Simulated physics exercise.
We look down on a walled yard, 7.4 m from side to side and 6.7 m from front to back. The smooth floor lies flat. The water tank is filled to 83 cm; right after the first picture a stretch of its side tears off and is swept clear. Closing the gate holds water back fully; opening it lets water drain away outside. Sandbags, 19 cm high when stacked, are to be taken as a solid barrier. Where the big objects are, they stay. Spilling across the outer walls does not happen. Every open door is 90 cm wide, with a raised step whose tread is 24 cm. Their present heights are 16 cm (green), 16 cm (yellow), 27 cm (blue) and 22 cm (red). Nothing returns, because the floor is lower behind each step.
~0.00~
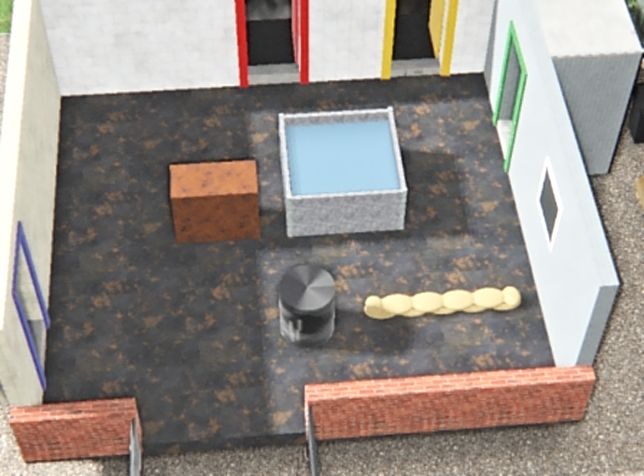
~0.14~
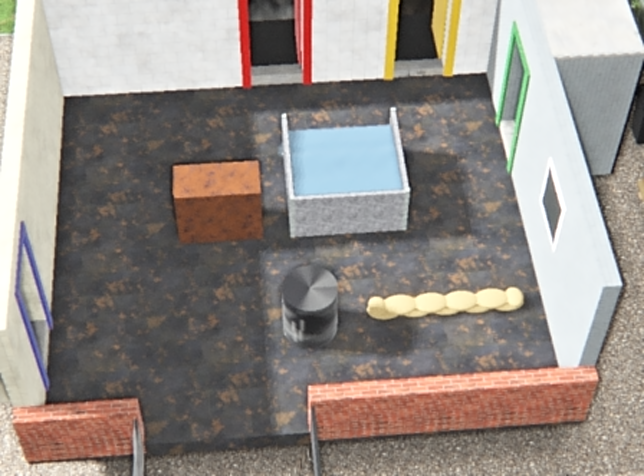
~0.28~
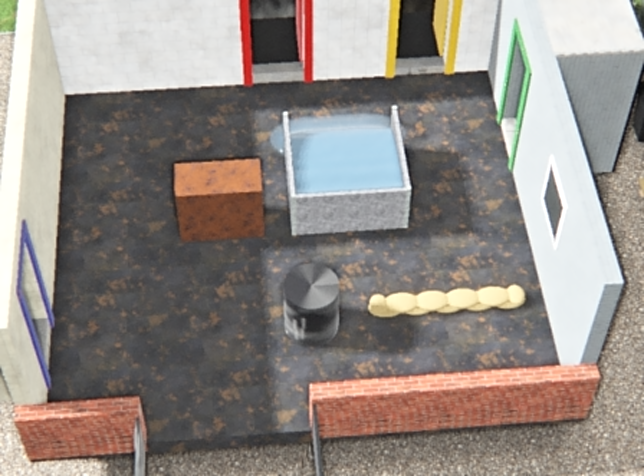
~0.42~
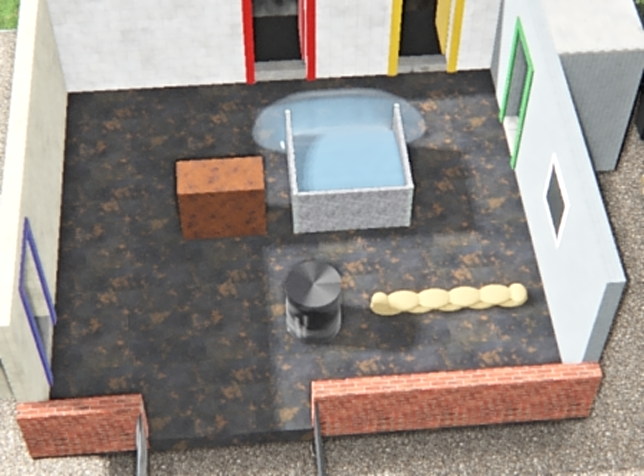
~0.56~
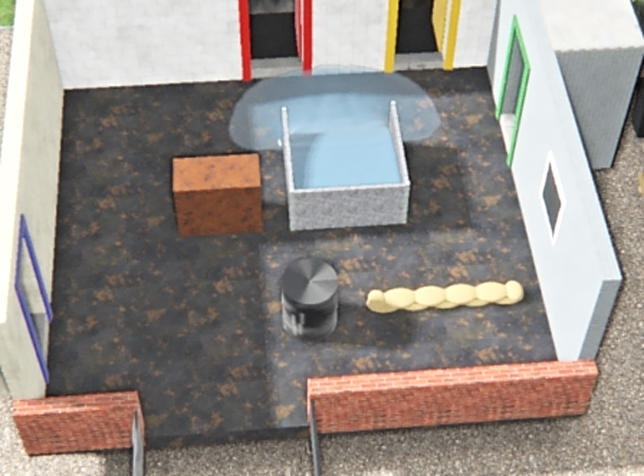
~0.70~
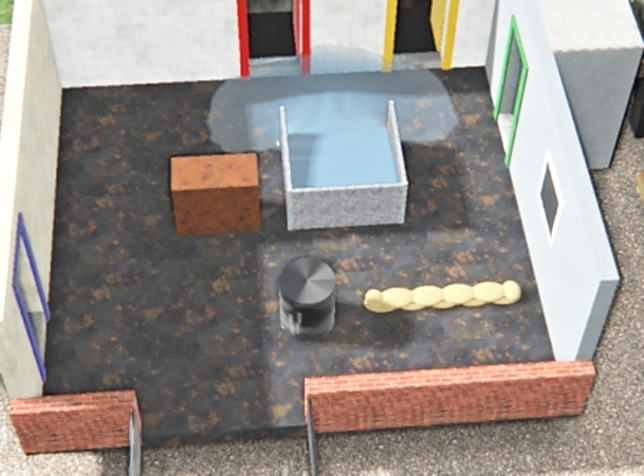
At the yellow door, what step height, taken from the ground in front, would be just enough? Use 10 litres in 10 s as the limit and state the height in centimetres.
23 cm.
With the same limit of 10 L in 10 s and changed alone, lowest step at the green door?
About 10.5 cm at green.
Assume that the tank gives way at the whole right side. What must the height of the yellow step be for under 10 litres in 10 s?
About 15 cm.
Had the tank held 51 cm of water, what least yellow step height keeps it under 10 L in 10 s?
I'd say close to 12.5 cm.
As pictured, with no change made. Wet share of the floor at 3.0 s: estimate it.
I'd say near 40 percent is wet.
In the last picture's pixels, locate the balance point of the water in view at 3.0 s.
At about (318, 126).
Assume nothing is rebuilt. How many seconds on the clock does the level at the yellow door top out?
I'd say near 1.4 seconds.
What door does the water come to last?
Last comes the blue one.
After 1.4 s water covers 15 % of the floor, deepest (50 cm) near (333, 81); 25 cm at the yellow door, 8 litres in over its 16 cm step.
After 3.0 s water covers 40 % of the floor, deepest (28 cm) near (478, 81); 13 cm at the yellow door, 33 litres in over its 16 cm step.
After 10.0 s water covers 95 % of the floor, deepest (11 cm) near (41, 428); 4 cm at the yellow door, 36 litres in over its 16 cm step.
At the yellow door as built, the water arrived by 0.7 s and peaked near 25 cm at 1.4 s.
Run again over the same 10 s with other heights there, 15 litres in over 21 cm, 2 litres over 28.5 cm. The limit of 10 litres is kept from about 23 cm up.
